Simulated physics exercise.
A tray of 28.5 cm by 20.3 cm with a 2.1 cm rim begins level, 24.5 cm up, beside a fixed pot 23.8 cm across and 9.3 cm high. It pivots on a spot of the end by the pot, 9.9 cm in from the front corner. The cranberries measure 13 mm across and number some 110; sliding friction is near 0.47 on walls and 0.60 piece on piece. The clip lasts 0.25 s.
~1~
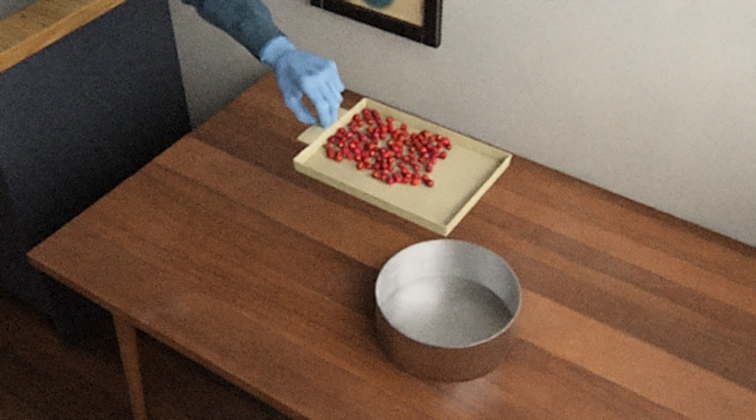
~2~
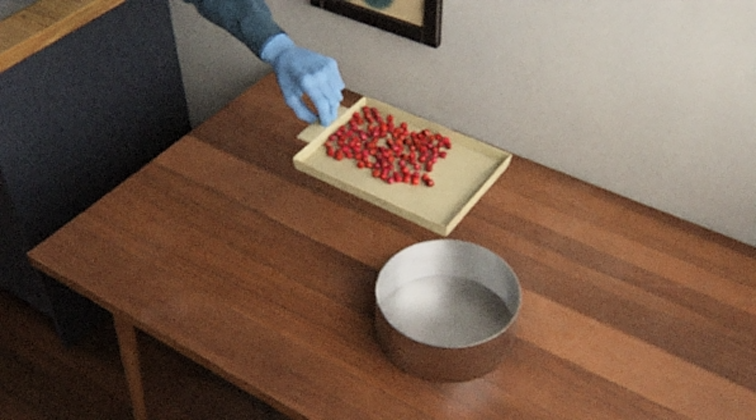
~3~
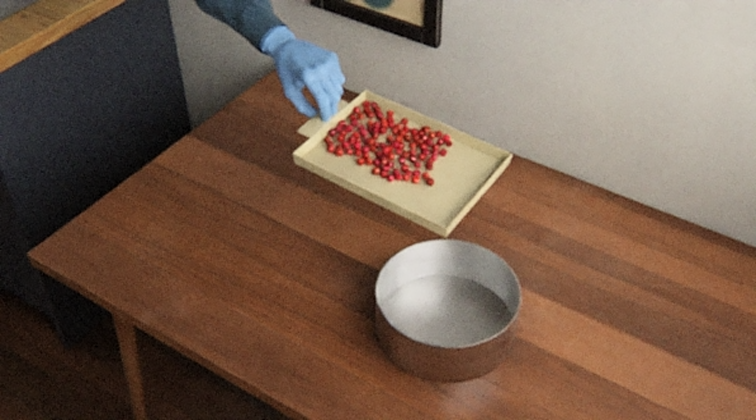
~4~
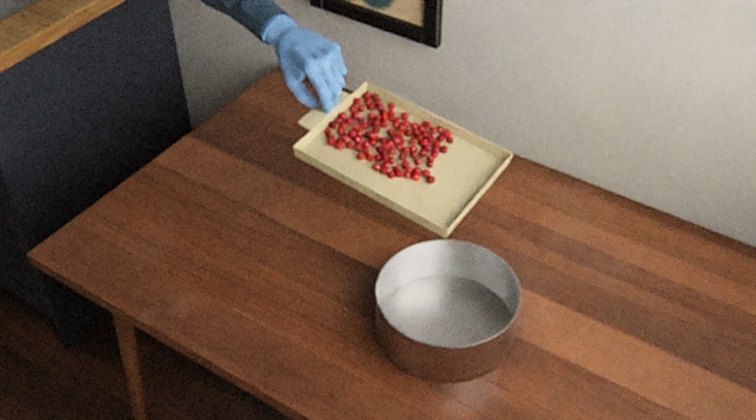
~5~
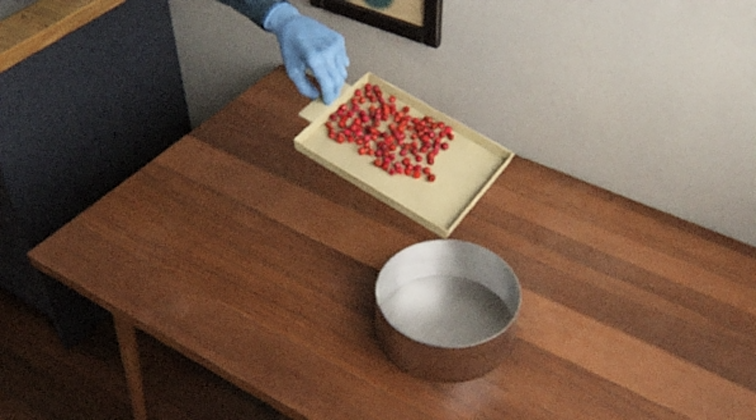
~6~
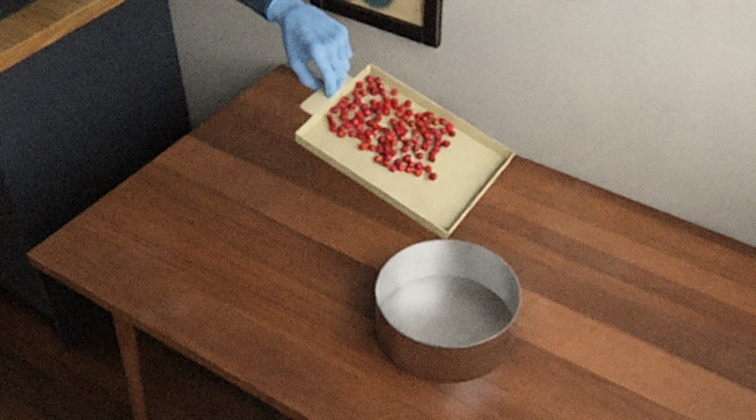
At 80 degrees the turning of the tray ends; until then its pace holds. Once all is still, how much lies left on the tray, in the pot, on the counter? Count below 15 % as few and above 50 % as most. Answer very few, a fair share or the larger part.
Tray: The larger part, pot: A fair share, counter: Very few.
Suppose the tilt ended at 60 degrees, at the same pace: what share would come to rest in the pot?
It would be near 25 per cent.
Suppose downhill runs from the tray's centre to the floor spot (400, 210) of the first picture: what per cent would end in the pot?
About 15 per cent.
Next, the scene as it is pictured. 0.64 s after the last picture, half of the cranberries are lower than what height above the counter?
About 26 cm.
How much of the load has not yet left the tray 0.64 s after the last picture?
About 85 per cent.
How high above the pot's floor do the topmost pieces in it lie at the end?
Some 1.5 cm.
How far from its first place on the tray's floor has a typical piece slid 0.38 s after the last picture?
Roughly 12 cm.
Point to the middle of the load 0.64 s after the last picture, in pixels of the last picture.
Around (462, 208).
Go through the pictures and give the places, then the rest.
In the first frame, tray tilt 0 degrees, front corners at (295, 159) and (446, 226); middle of the pieces at (393, 148); pot at (448, 290).
In the second frame, tray tilt 1 degrees, front corners at (295, 158) and (446, 226); middle of the pieces at (393, 146).
In the third frame, tray tilt 3 degrees, front corners at (295, 153) and (447, 227), lowest corner right front; middle of the pieces at (393, 143).
In the fourth frame, tray tilt 7 degrees, front corners at (295, 146) and (447, 229), lowest corner right front; middle of the pieces at (394, 138).
In the fifth frame, tray tilt 11 degrees, front corners at (296, 139) and (448, 230), lowest corner right front; middle of the pieces at (395, 132).
In the sixth frame, tray tilt 15 degrees, front corners at (297, 133) and (448, 232), lowest corner right front; middle of the pieces at (396, 128); pot at (448, 290).
Then, 0.38 s after the last picture, tilt 46 degrees; the tray holds 100 %, the pot 0 %.
Then, 0.64 s after the last picture, tilt 68 degrees; the tray holds 85 %, the pot 0 %.
Then, 1.00 s after the last picture, tilt 80 degrees; the tray holds 65 %, the pot 30 %.
In the end, tray 65 %, pot 30 %, counter 5 %.
